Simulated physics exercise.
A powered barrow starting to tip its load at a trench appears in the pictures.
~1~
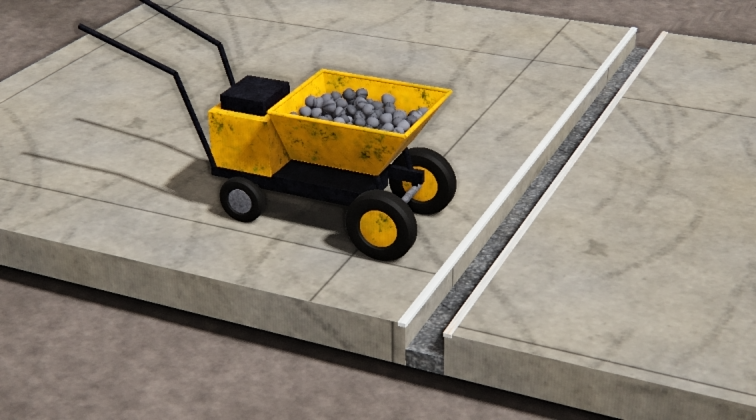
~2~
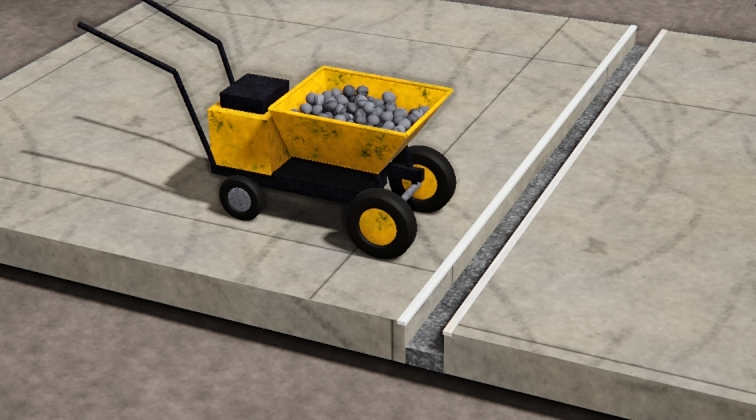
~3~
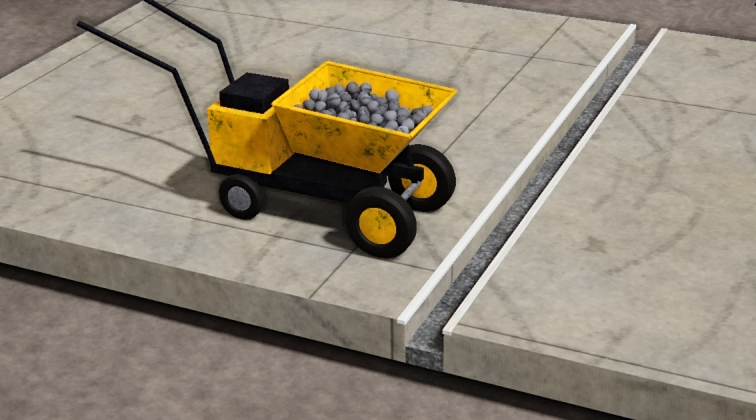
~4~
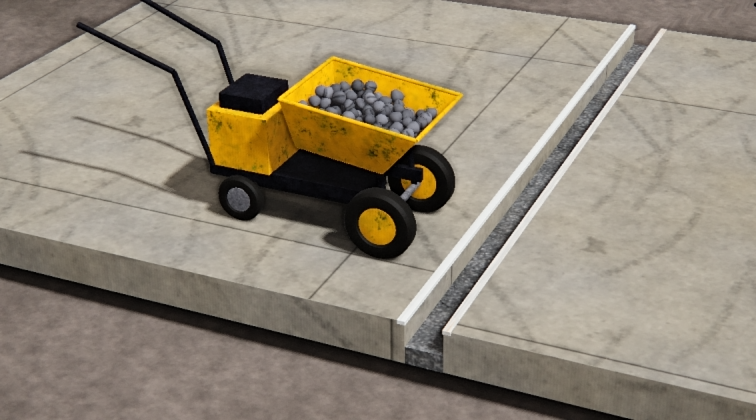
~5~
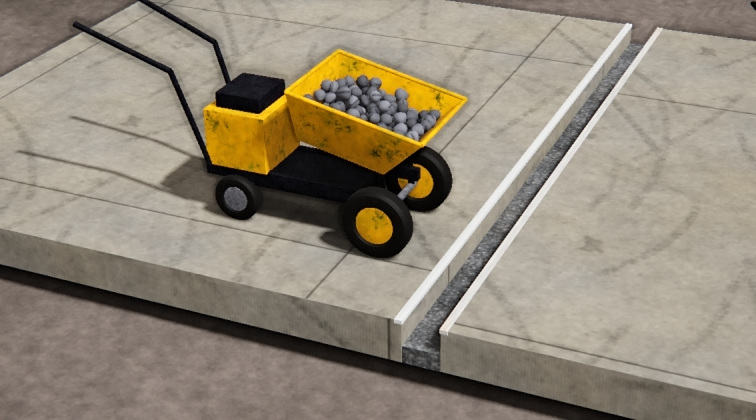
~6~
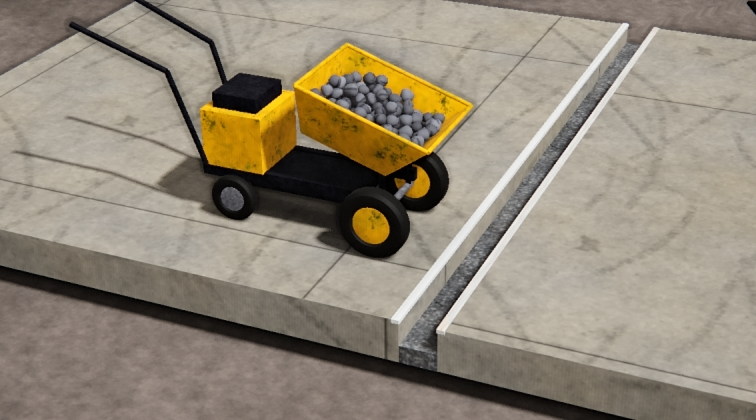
To begin with, a yellow powered barrow with black handles stands on a concrete slab, its level skip full of round grey cobbles, left of a narrow trench. The skip then tilts gradually toward the trench, its back edge rising, until it is clearly tipped with the cobbles still inside.
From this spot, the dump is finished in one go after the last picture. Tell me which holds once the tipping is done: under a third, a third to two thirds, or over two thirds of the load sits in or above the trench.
Most likely the part landing in the trench will be short of a third.
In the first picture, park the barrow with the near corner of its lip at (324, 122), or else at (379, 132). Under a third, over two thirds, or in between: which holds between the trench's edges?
At the first place one to two thirds, at the second in the middle band.
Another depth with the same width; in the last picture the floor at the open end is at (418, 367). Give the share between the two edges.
The share would be close to 10 percent.
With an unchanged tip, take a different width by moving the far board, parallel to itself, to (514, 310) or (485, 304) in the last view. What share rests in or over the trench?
Close to 80 per cent in the first, close to 40 per cent in the second.
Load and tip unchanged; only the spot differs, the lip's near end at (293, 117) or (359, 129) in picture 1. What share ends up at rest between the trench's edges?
The shares come out close to 30 and 60 per cent, in that order.
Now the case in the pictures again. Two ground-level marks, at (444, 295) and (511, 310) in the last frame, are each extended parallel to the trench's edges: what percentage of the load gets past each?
I'd say about 90 and about 50 in a hundred.
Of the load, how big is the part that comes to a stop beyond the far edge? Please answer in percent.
It comes to 90 per cent or so.
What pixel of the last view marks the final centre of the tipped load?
Somewhere around (537, 255) in the last picture.
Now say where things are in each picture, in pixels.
In the first frame, lip of the skip near (405, 137), level; top of the load near (342, 121), round cobbles; first edge of the trench near (426, 292); far edge near (470, 302), the trench under half as wide as the skip, and about half as deep as wide.
In the second frame, lip of the skip near (406, 136), level; top of the load near (343, 119).
In the third frame, lip of the skip near (410, 137), tipped barely; top of the load near (343, 107).
In the fourth frame, lip of the skip near (416, 141), tipped a little; top of the load near (348, 105).
In the fifth frame, lip of the skip near (422, 146), tipped a little; top of the load near (344, 94).
In the sixth frame, lip of the skip near (428, 153), tipped clearly; top of the load near (351, 90); first edge of the trench near (419, 289); far edge near (463, 299).
Shortly afterwards, skip tipped steeply; the whole lot in the skip.
Next, skip tipped right over; the bulk in the skip; a little beyond it; a little falling.
Some moments later, skip tipped right over; near a quarter in the skip; only a few in or heaped over the trench; the bulk beyond it.
In the end, skip tipped right over; only a few in the skip; a little in or heaped over the trench; all but a few beyond it.
